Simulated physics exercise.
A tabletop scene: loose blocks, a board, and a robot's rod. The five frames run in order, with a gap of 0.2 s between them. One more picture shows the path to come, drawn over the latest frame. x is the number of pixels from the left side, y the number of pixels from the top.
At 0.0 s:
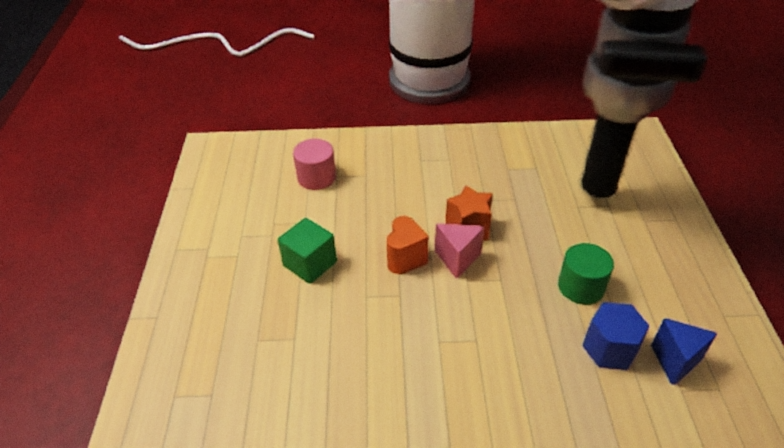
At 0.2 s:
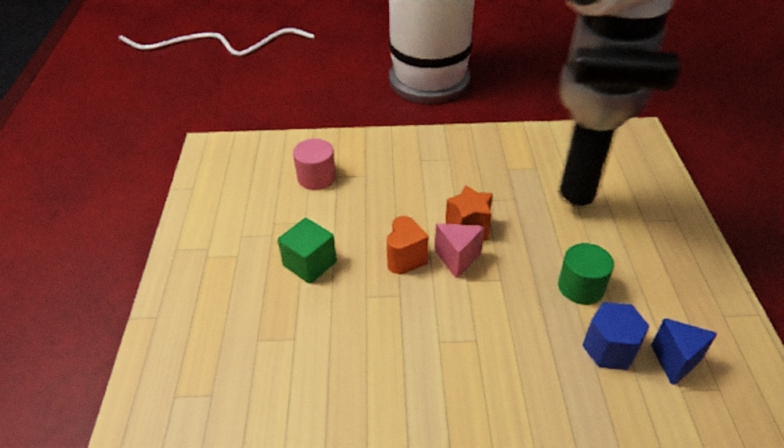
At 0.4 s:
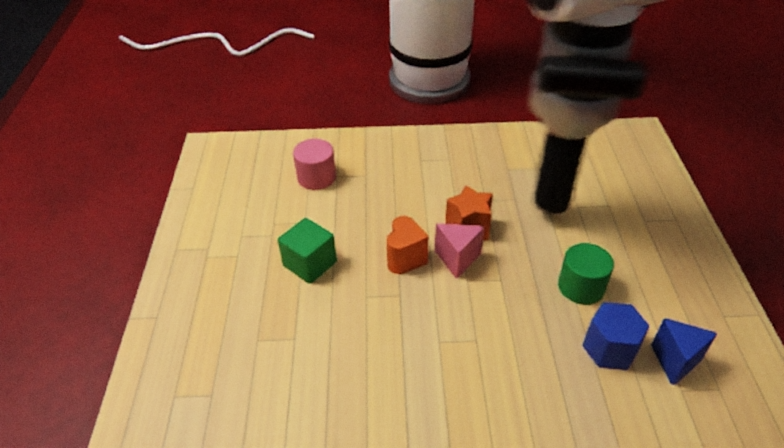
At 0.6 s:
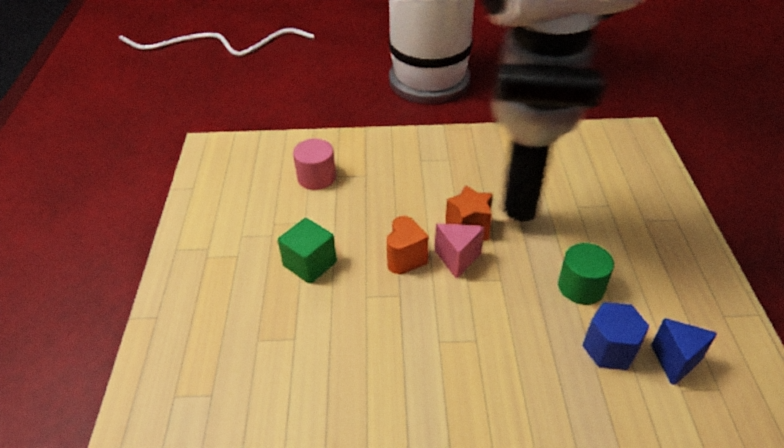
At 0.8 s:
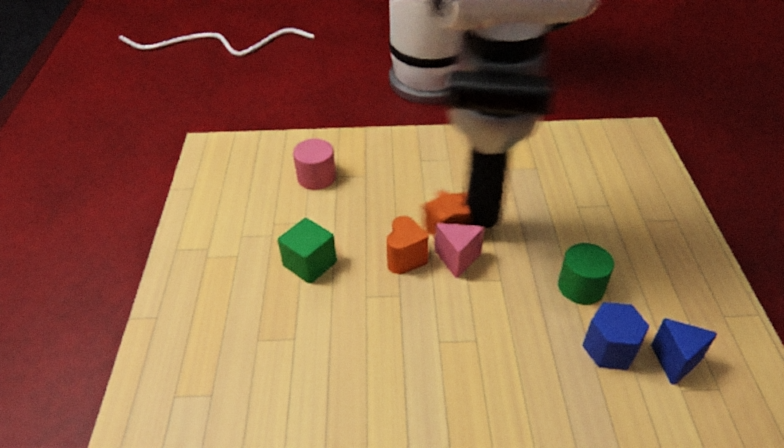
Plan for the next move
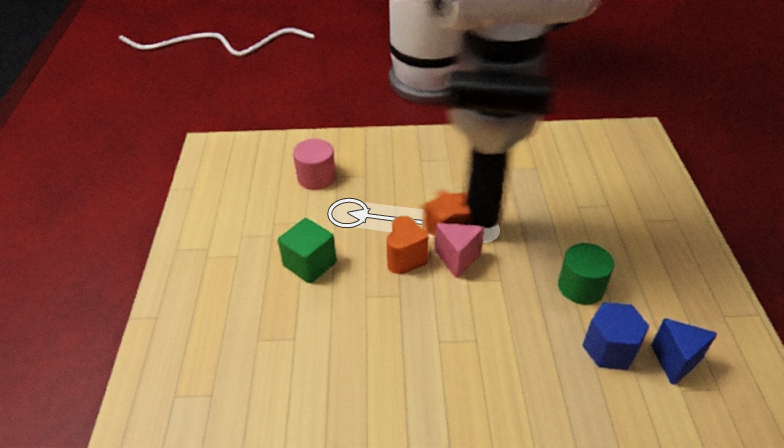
A robot arm with a black rod stands over a pale wooden board on a red tabletop, seen from a fixed view angled down. A pink cylinder and green cube sit left, an orange heart-shaped block, orange star and pink triangular block near the middle, and a green cylinder and two blue blocks right. The rod sweeps left and slightly nearer, then pushes the star a little left.
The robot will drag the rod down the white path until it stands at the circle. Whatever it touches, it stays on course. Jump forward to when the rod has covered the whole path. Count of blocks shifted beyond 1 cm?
It shifts a single block.
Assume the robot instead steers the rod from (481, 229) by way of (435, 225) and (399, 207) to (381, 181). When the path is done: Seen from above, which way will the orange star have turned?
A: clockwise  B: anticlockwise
My pick is B.
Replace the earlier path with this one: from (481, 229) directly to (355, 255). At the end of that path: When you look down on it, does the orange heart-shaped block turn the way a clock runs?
No, that is not how it ends up.
Path on the board, straight from (481, 229) to (348, 213).
The first path, step by step. One third of the way, rod (436, 210); orange heart-shaped block (400, 232), turned 25° anticlockwise; orange star (401, 200).
Two thirds of the way, rod (390, 205); orange heart-shaped block (400, 232), turned 25° anticlockwise; orange star (354, 196).
At the end, rod (347, 199); orange heart-shaped block (400, 232), turned 25° anticlockwise; orange star (311, 194), turned 15° anticlockwise; pink triangular block in place.
